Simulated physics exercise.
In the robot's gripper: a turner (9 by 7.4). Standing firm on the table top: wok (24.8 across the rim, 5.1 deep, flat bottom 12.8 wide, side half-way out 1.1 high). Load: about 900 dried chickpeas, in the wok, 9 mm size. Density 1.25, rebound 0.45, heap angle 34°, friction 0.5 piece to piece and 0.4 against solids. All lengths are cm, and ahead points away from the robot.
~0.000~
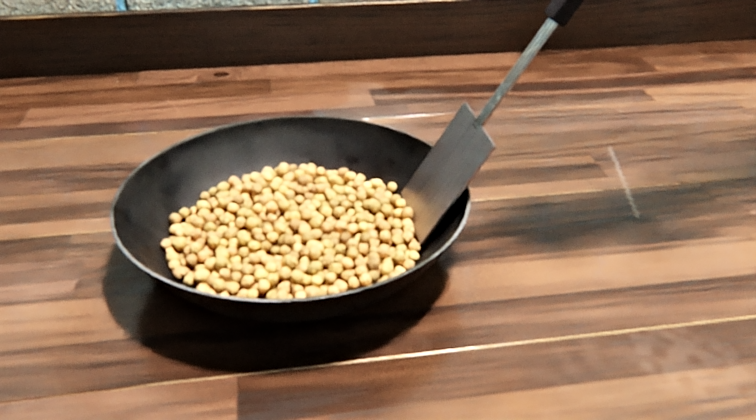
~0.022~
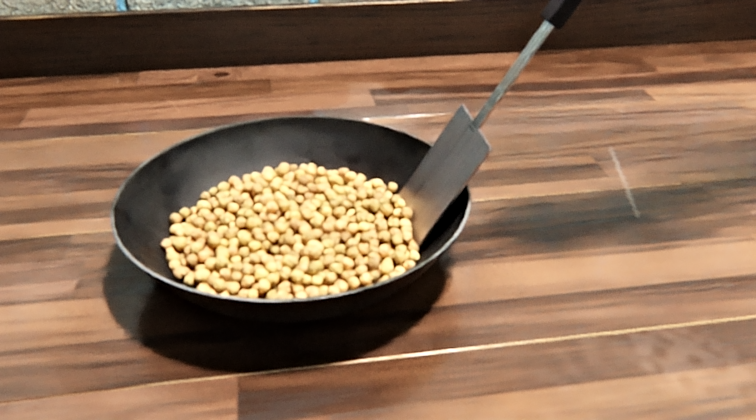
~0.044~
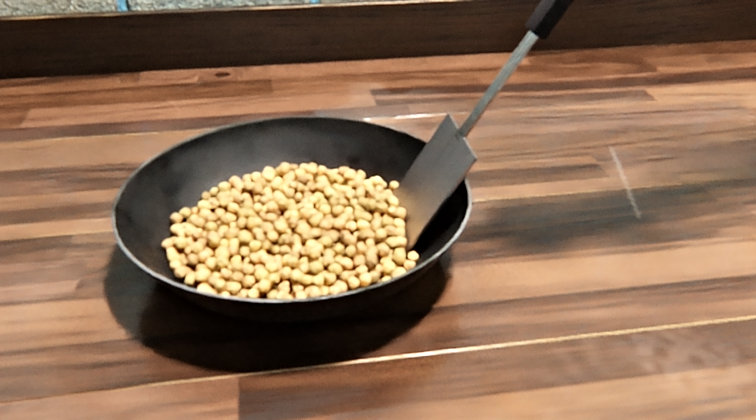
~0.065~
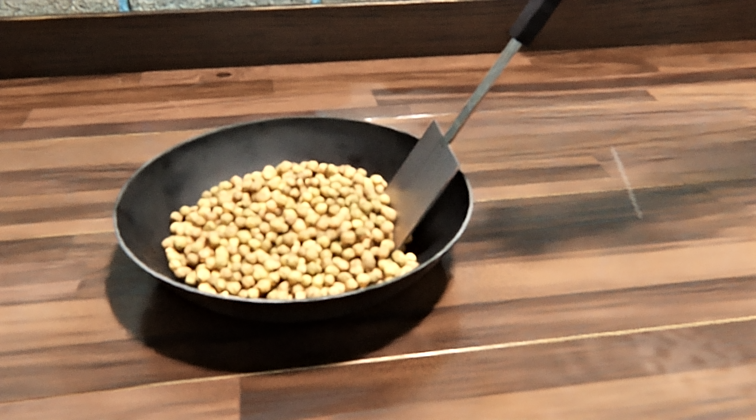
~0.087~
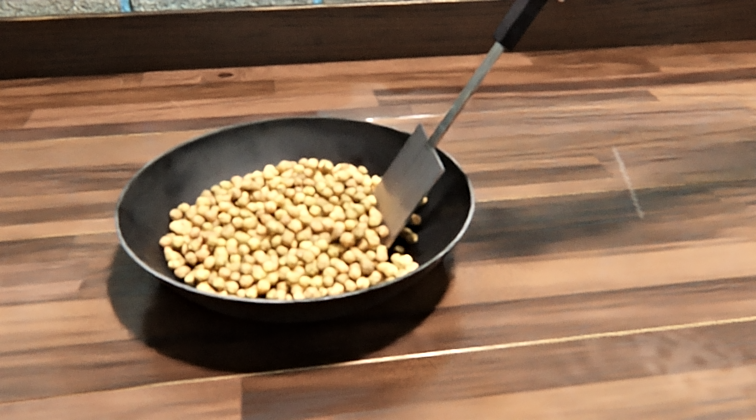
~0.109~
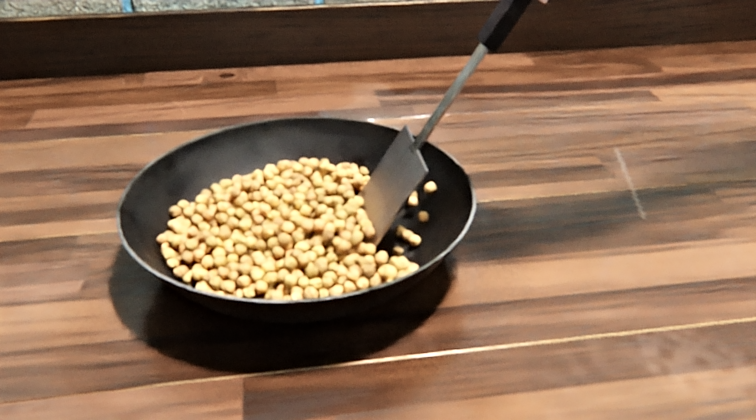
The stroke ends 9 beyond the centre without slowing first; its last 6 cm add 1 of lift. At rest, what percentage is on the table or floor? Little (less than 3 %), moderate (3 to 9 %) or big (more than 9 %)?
Share on the table or floor: Big (more than 9 %).
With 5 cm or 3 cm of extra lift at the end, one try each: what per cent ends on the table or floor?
About 15 and 20 per cent.
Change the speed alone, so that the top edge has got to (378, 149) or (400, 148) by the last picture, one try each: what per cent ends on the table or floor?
About 30 and 30 per cent.
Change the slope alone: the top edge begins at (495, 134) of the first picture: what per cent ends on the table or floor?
About 15 per cent.
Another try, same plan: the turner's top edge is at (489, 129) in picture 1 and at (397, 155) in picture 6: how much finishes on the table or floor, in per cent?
Some 30 per cent.
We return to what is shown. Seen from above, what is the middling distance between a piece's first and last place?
About 3 cm.
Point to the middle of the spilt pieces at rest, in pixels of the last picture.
Near (46, 267).
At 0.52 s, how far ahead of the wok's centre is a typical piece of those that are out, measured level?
Roughly 16 cm.
After 0.19 s, sloping 58°, highest piece 5 above the table; 900 in the wok.
After 0.27 s, sloping 58°, highest piece 6 above the table; 899 in the wok, 1 on the blade or in flight.
After 0.52 s, sloping 58°, highest piece 6 above the table; 710 in the wok, 172 on the table or floor, 18 on the blade or in flight.
After 1.57 s, sloping 58°, highest piece 5 above the table; 710 in the wok, 190 on the table or floor.
At rest, 710 in the wok, 190 on the table or floor. That is 21 % on the table or floor.
